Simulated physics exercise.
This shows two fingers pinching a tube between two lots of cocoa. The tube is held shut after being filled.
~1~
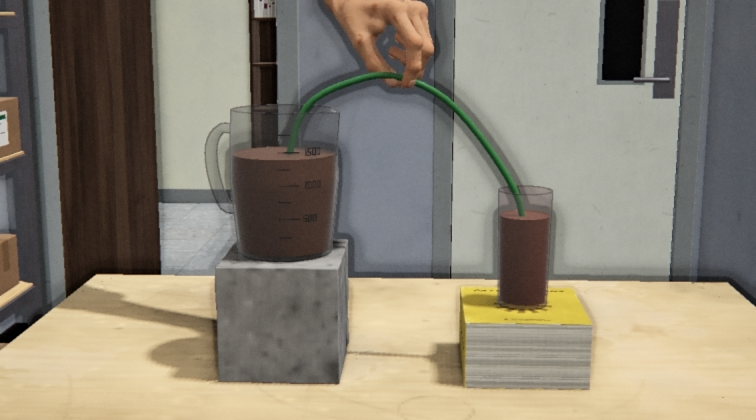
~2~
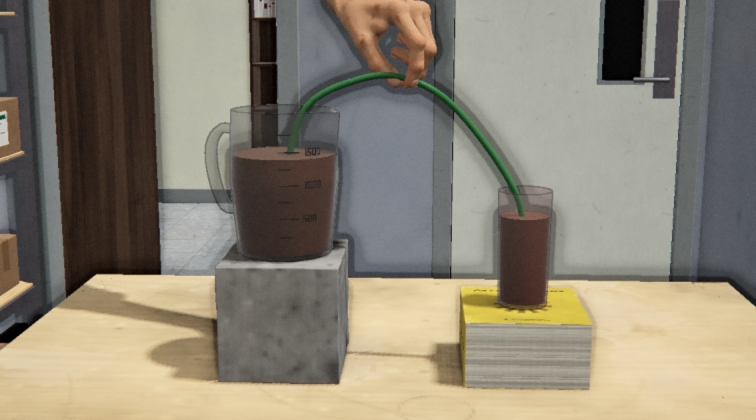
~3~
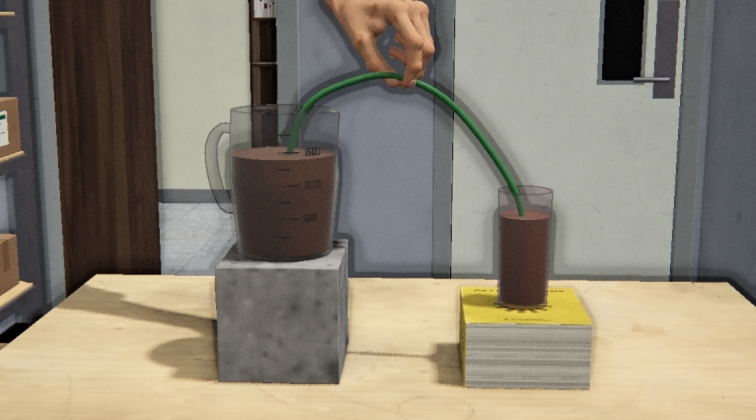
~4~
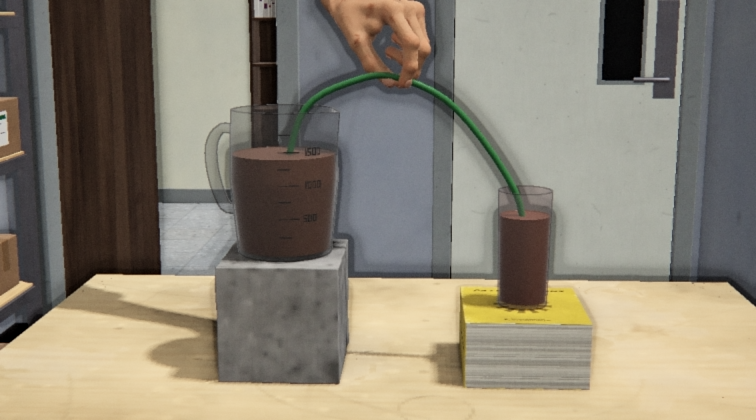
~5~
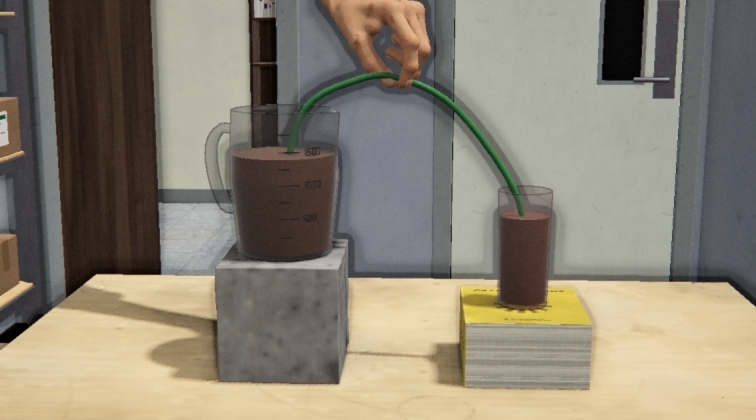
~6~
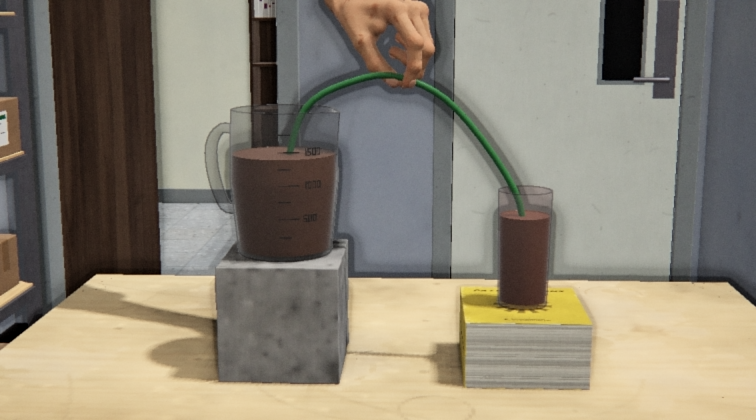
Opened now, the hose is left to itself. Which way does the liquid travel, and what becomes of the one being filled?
It flows: To the right; one that fills: Spills over.
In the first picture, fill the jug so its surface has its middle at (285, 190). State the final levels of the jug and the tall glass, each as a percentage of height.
About 40 and 95 per cent.
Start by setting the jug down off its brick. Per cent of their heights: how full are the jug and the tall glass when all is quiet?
In the order asked, around 75 and 35 per cent.
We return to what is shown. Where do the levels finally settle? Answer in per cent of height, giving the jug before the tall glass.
Final levels, respectively: 45 per cent and 100 per cent.
Shortly, the jug is about two thirds full; the tall glass is full to the brim; the lower one has lost some.
Then, the jug is about half full; the tall glass is full to the brim; the lower one has lost some.
At the finish, the jug is about half full; the tall glass is full to the brim; the lower one has lost some; the two surfaces are level.
